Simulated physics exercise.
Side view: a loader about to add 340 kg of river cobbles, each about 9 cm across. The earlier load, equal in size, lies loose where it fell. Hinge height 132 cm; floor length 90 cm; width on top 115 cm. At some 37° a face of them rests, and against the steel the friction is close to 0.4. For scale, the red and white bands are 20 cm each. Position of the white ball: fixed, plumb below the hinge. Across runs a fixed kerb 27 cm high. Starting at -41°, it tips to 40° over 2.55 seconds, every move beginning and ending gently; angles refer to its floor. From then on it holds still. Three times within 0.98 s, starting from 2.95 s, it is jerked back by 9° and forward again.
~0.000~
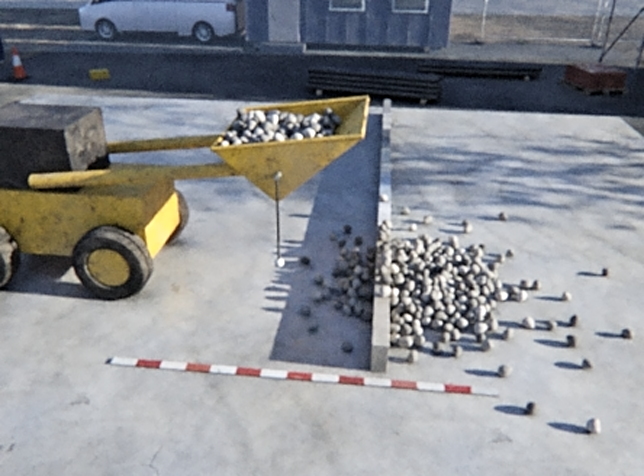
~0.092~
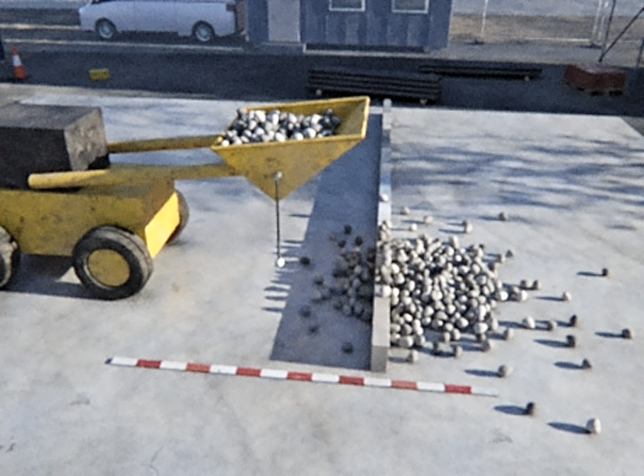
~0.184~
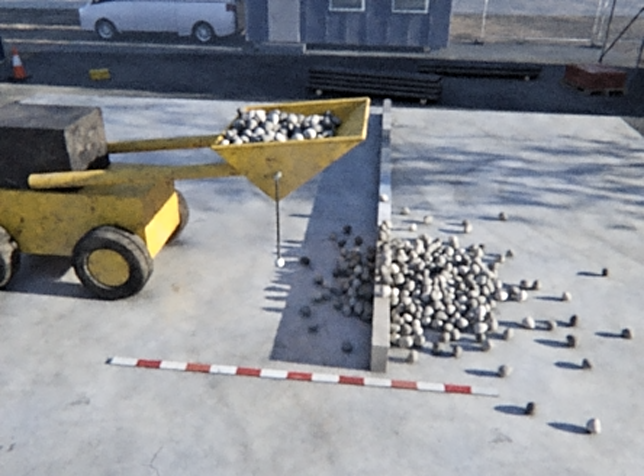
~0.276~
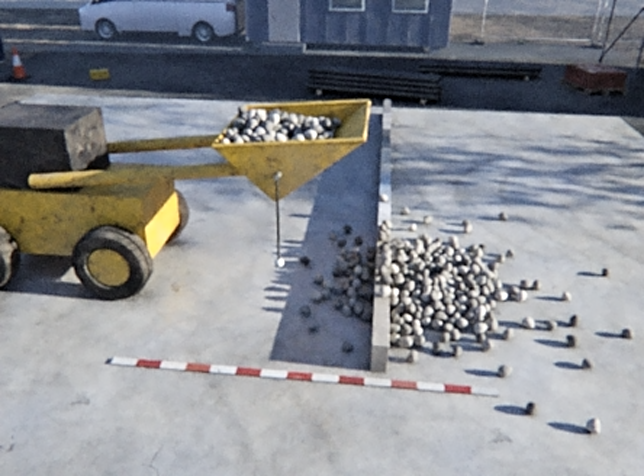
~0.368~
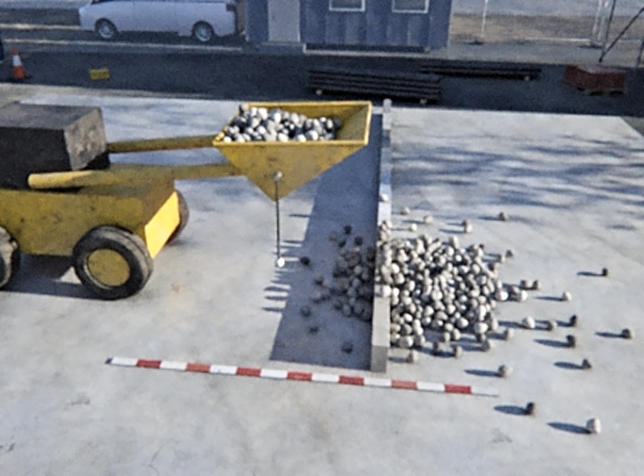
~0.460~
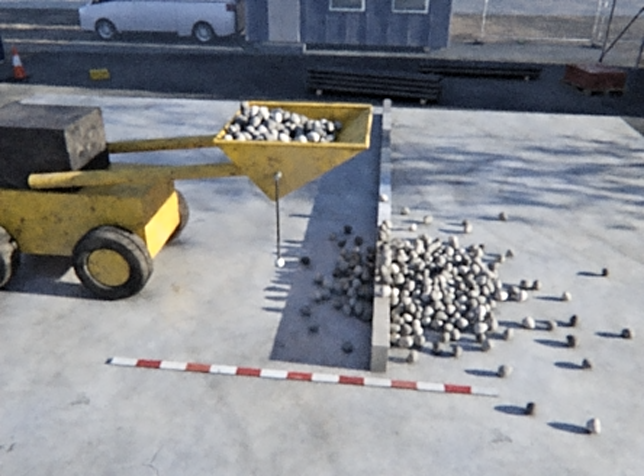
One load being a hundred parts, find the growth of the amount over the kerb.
A growth of about 30 parts in a hundred.
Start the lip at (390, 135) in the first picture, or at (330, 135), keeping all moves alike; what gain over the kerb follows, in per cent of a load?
I'd guess close to 90 per cent first and close to 0 per cent second.
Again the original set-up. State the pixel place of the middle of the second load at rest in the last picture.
The centre sits about (365, 272).
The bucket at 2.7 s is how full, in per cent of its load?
Near 5 per cent of the load is held.
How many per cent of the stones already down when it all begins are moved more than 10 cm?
10 %.
After 1.9 s the floor is at 27°; in per cent of one load, 92 in the bucket, 26 on this side of the kerb, 82 over the kerb; the foremost stones are at (583, 325).
After 2.7 s the floor is at 40°; in per cent of one load, 5 in the bucket, 91 on this side of the kerb, 103 over the kerb; the foremost stones are at (583, 325).
After 4.4 s the floor is at 40°; in per cent of one load, 0 in the bucket, 88 on this side of the kerb, 112 over the kerb; the foremost stones are at (583, 325).
After 7.1 s the floor is at 40°; in per cent of one load, 0 in the bucket, 88 on this side of the kerb, 112 over the kerb; the foremost stones are at (583, 325). Net gain over the kerb, 30.
